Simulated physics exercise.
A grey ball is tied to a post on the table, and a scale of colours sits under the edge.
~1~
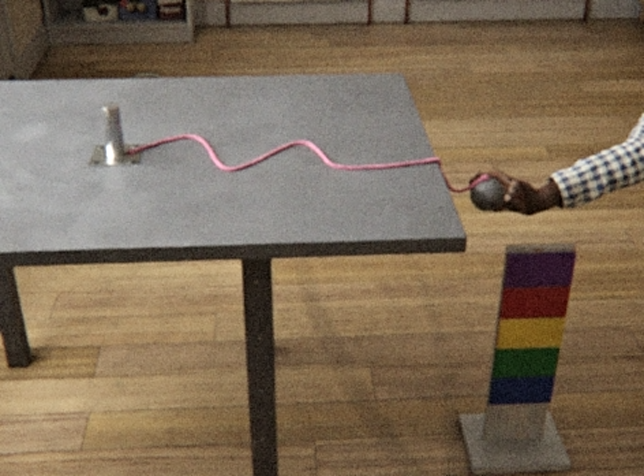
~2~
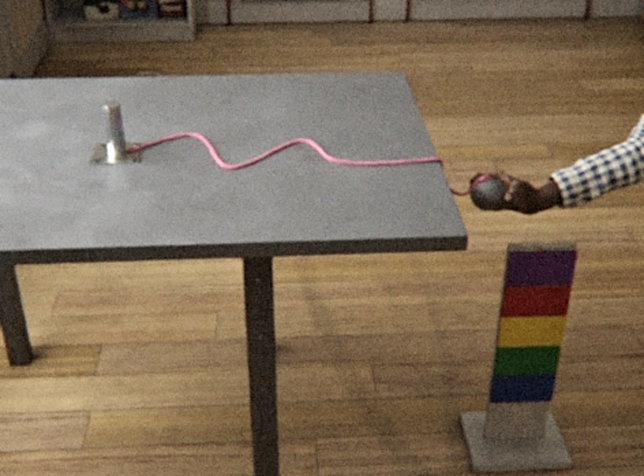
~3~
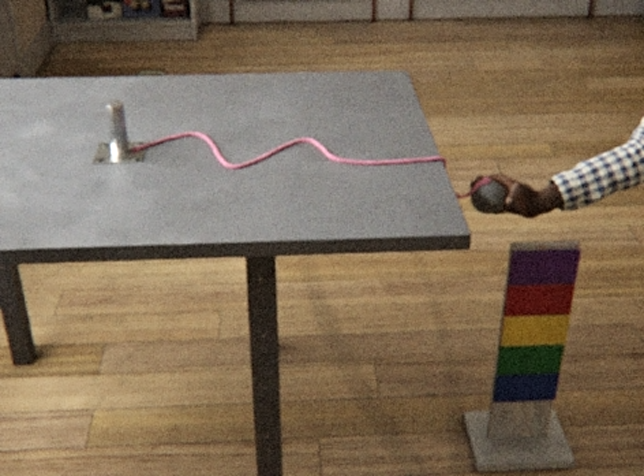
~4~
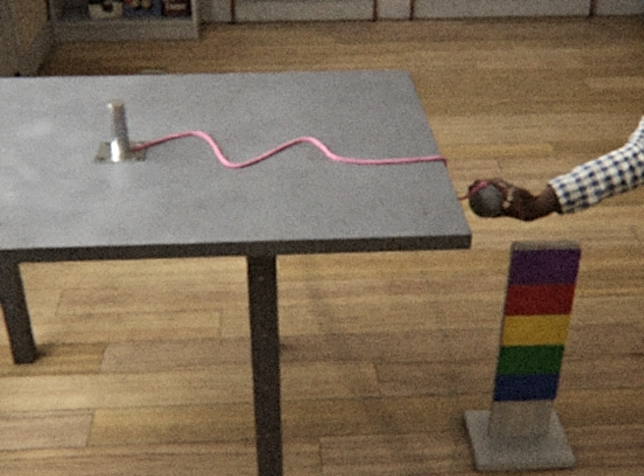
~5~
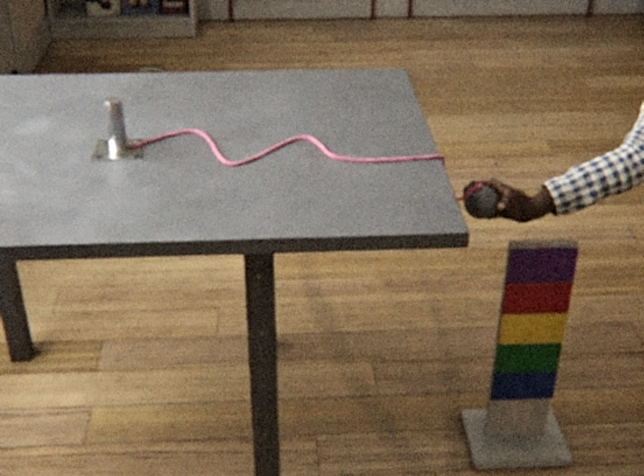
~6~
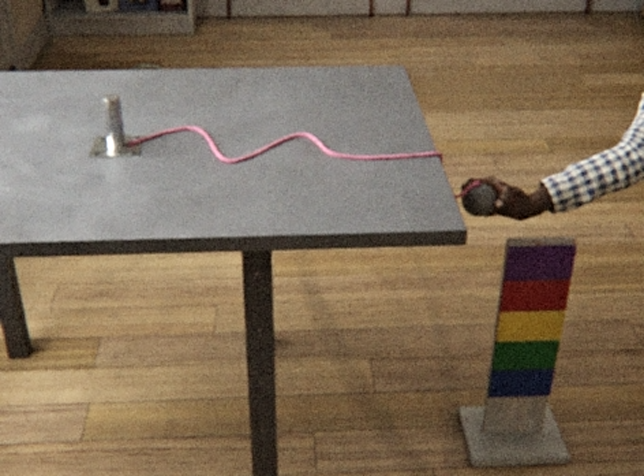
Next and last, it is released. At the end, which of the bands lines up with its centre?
The band that lines up is yellow.
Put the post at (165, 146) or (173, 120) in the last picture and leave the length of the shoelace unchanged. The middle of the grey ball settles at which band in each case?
Green; green.
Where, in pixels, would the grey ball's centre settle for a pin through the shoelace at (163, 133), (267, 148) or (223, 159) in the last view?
Near (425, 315), then (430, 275), then (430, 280).
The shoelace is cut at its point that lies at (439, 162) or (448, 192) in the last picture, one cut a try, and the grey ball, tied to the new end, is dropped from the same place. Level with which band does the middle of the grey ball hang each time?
In order, the results are purple and red.
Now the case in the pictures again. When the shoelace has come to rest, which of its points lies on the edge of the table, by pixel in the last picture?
(329, 152).
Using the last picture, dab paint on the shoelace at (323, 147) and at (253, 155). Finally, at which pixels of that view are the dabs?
They end up around (426, 149) and around (320, 147).
Early on, ball near (460, 317); level with yellow.
Midway, ball near (398, 327); level with yellow.
Near the end, ball near (435, 326); level with yellow.
Finally, ball near (424, 328); level with yellow. The shoelace holds its middle at yellow.
